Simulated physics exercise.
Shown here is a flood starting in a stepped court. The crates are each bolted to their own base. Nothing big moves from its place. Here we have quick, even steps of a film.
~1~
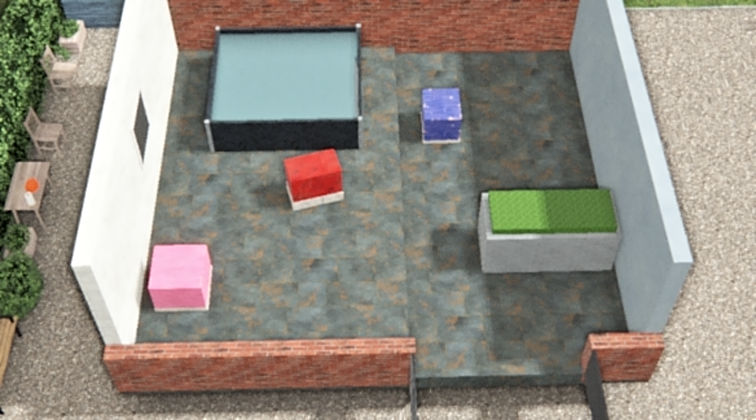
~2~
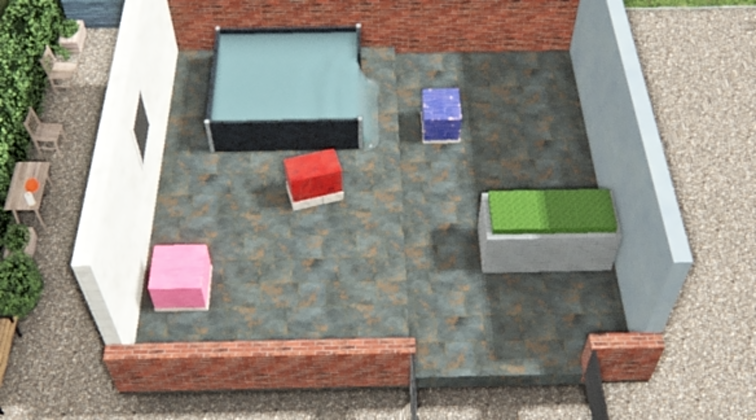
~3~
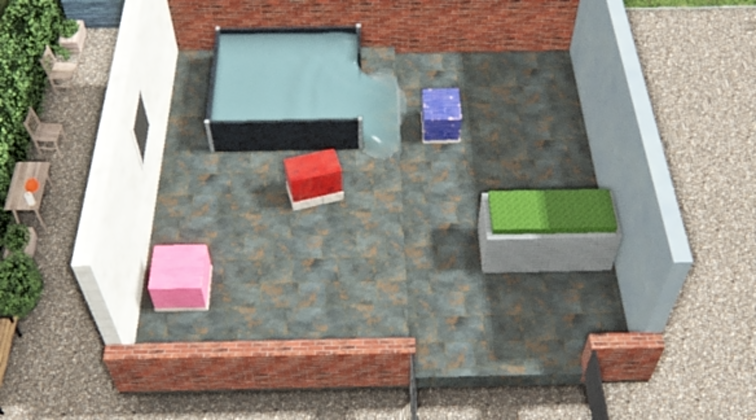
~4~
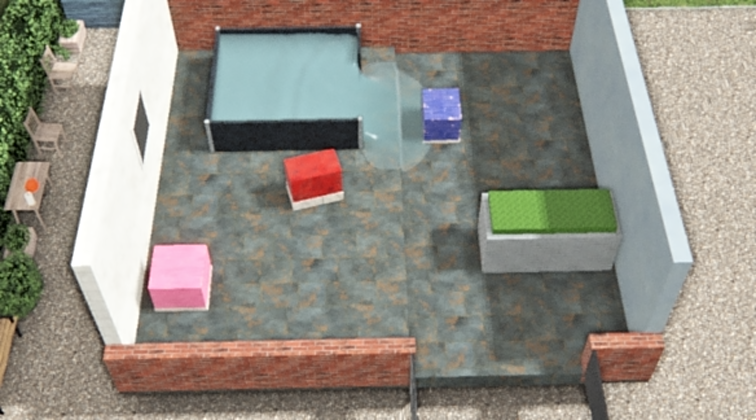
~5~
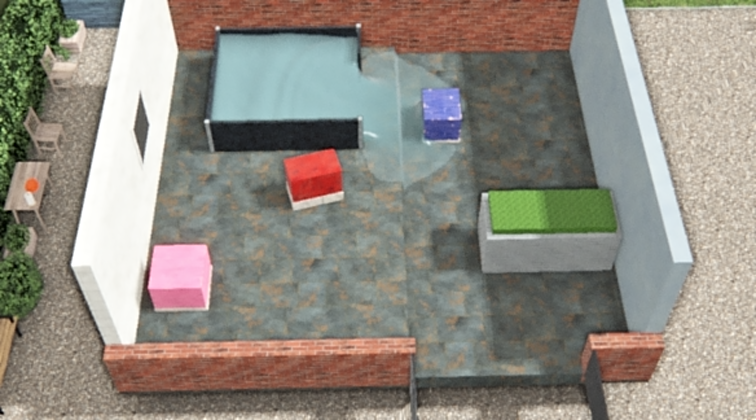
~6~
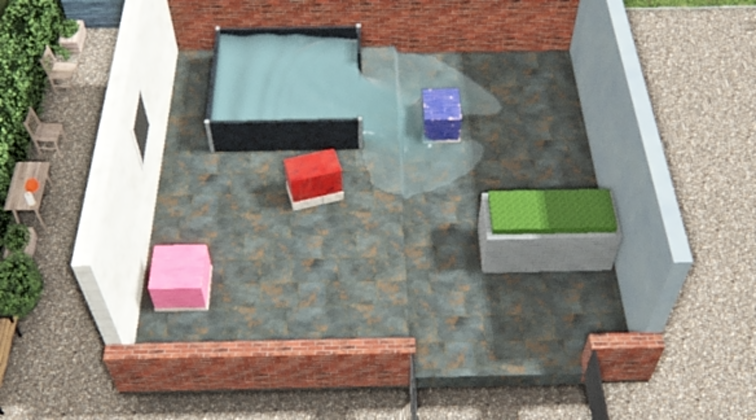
The clip opens on a walled, stone-floored court with a dark-sided tank of still water at the back left, among several coloured blocks. Water then pours from a gap in the tank's right side, spreading rightward across the floor as a thin sheet and fanning out around the blue block.
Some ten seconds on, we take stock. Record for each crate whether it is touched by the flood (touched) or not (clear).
My prediction: The red crate will not even get damp. The blue crate will be wet. The pink crate will not even get damp.
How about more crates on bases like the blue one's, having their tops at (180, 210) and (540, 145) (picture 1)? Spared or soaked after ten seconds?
Outcome, in listed order: Is missed, is inundated.
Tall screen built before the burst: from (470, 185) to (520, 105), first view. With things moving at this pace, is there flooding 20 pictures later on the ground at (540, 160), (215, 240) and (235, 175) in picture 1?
As listed: Under water, not flooded, free of water.
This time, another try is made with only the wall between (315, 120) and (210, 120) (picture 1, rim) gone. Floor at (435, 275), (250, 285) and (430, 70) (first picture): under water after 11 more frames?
Taking them in turn, I get left untouched, then sodden, then left untouched.
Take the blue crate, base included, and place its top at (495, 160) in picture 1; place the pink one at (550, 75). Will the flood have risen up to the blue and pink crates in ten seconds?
Looks like the blue crate gets reached and the pink crate gets reached.
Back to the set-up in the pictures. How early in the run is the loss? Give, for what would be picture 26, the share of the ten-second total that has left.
Estimated share: Close to 15 %.
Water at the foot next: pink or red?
That's the crate marked red.
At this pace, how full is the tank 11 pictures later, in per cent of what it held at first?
It works out to roughly 54 percent.
A moment on, water covers 25 % of the floor; the red crate not reached, the blue crate water round its plinth, the pink crate not reached.
Next, water covers 40 % of the floor; the red crate not reached, the blue crate water round its plinth, the pink crate not reached.
Then, water covers 50 % of the floor; the red crate not reached, the blue crate water round its plinth, the pink crate not reached.
Later, water covers 50 % of the floor; the red crate not reached, the blue crate water round its plinth, the pink crate not reached.
In the end, water covers 55 % of the floor; the red crate stayed above the water, the blue crate was topped, the pink crate stayed above the water.
